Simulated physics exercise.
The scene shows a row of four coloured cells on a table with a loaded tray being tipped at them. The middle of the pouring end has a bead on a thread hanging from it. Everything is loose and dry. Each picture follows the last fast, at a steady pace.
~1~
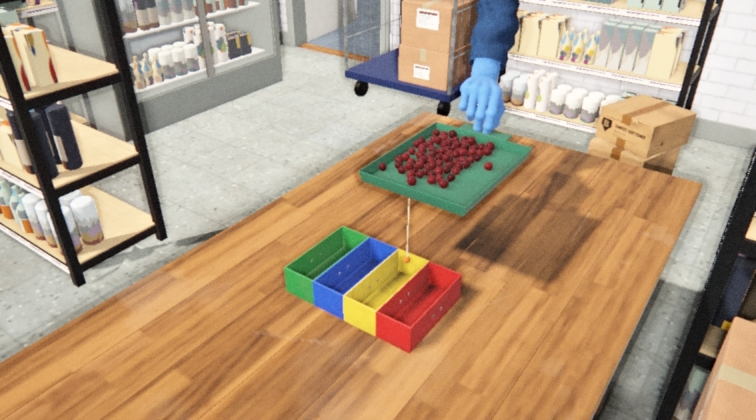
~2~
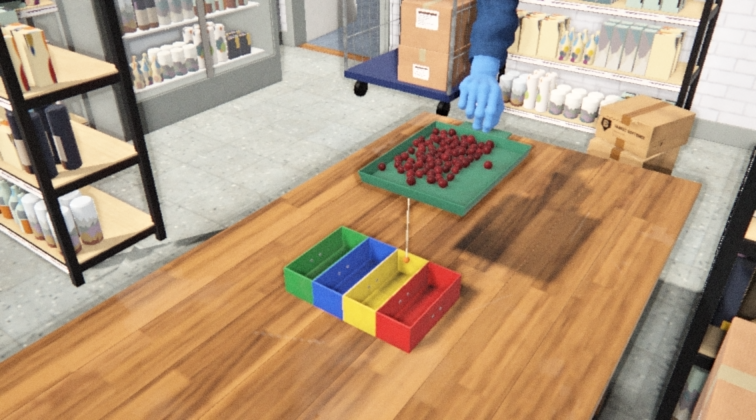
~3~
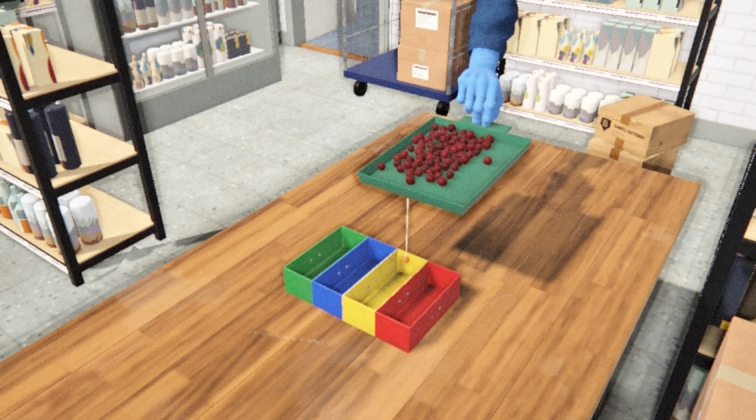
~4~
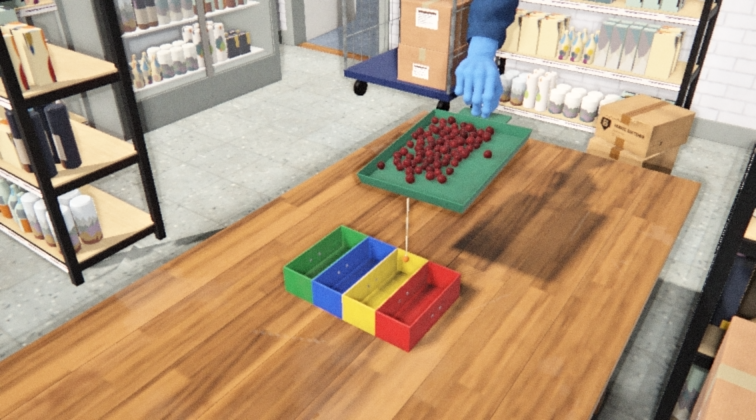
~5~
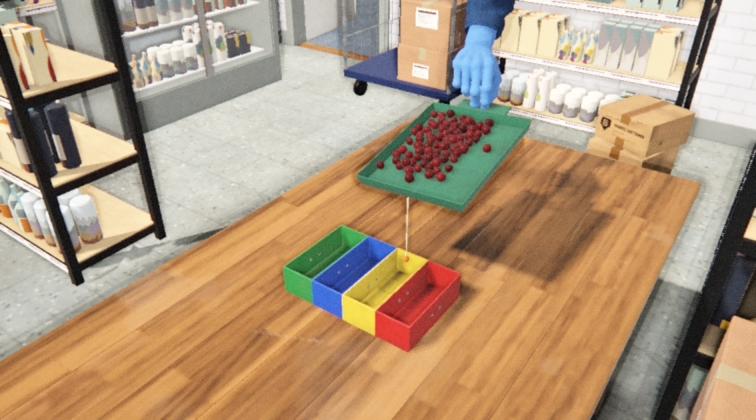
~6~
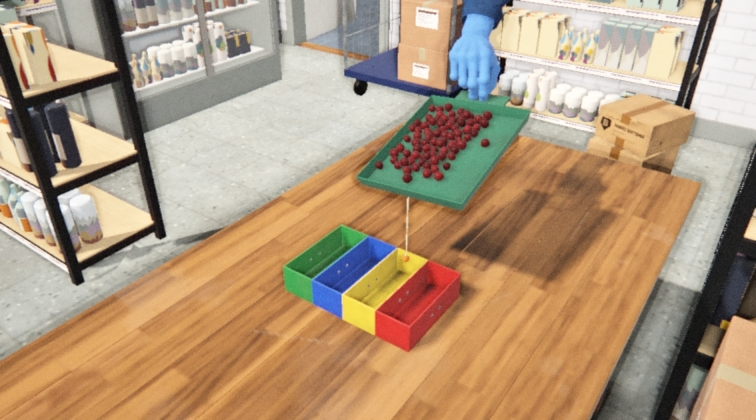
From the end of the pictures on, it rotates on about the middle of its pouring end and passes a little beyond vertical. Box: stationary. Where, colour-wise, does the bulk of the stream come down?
In the blue cell.
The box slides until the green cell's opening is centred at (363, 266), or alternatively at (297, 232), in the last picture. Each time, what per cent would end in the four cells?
Near 60 and 90 percent respectively.
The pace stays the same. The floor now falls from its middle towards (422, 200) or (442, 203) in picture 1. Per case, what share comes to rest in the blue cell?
Somewhere close to 10 % the first time, 0 % the second.
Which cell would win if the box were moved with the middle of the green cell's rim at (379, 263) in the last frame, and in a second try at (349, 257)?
In order: That green cell, green.
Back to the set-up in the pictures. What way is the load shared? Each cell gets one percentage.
Approximate shares in per cent - green cell 30, blue cell 50, yellow cell 20, red cell 0.
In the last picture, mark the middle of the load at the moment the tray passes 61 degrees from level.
I'd put it at about (393, 159).
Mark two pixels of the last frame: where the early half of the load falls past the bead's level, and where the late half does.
(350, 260) first, (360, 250) later.
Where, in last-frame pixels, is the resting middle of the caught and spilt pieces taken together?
Somewhere around (352, 287) in the final view.
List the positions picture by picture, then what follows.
In the first picture, corners of the pouring end (363, 171) and (464, 205), level; middle of the load (450, 155), dried cherries; bead on its thread (407, 260); green cell (299, 284); blue cell (329, 298); yellow cell (360, 313); red cell (393, 330).
In the second picture, corners of the pouring end (362, 171) and (463, 205), level; middle of the load (449, 154).
In the third picture, corners of the pouring end (361, 172) and (462, 204), tipped barely, lowest at the left corner; middle of the load (449, 150).
In the fourth picture, corners of the pouring end (361, 173) and (462, 203), tipped a little, lowest at the left corner; middle of the load (449, 145).
In the fifth picture, corners of the pouring end (360, 174) and (461, 202), tipped a little, lowest at the left corner; middle of the load (448, 140).
In the sixth picture, corners of the pouring end (360, 175) and (460, 201), tipped clearly, lowest at the left corner; middle of the load (446, 135); green cell (298, 283); blue cell (328, 297); yellow cell (359, 312); red cell (392, 329).
Just after the last frame, tray tipped steeply; almost all on the tray; just a few falling or outside the box.
A moment on, tray tipped right over; roughly a third on the tray; roughly a quarter in the blue cell; about a tenth in the yellow cell; about a tenth in the green cell; roughly a third falling or outside the box.
Further on, tray tipped past a quarter turn; roughly half in the blue cell; roughly a quarter in the green cell; roughly a quarter in the yellow cell; just a few in the red cell; just a few falling or outside the box.
When it is over, tray tipped past a quarter turn; roughly half in the blue cell; roughly a quarter in the green cell; roughly a quarter in the yellow cell; just a few in the red cell; just a few outside the box.
